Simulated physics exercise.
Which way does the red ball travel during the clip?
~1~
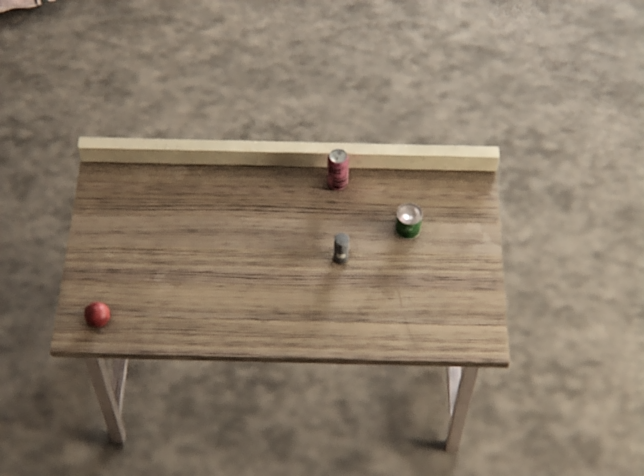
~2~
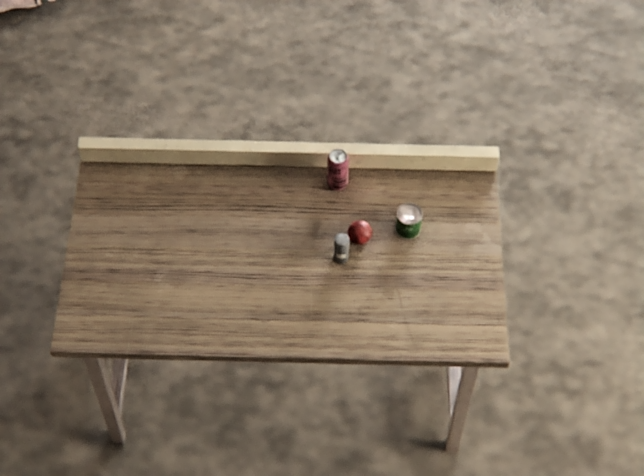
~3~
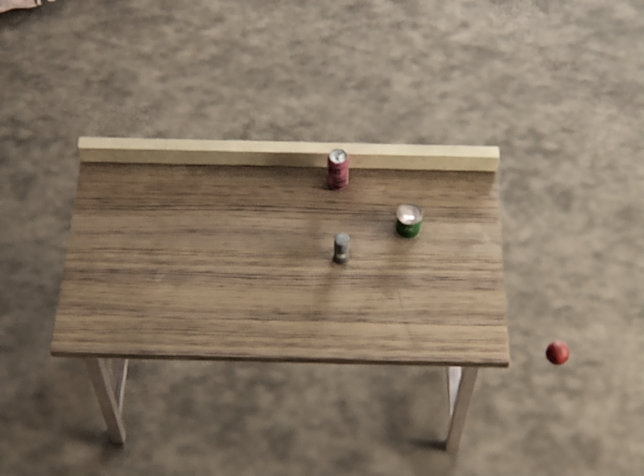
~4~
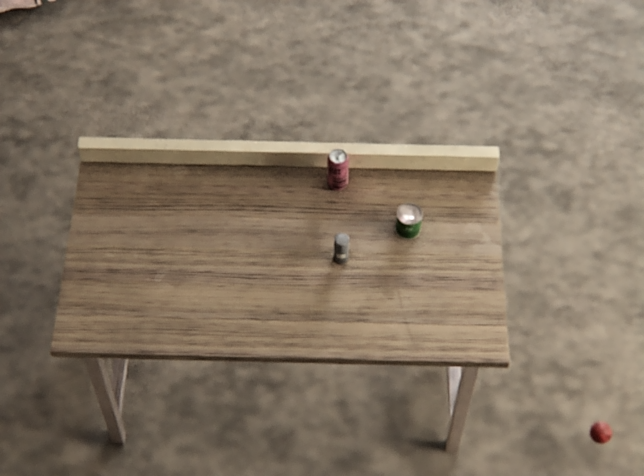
The red ball moves to the right, crossing the table and ending up beyond its right side.
A table holds three still items while a red ball rolls right and drops off it.
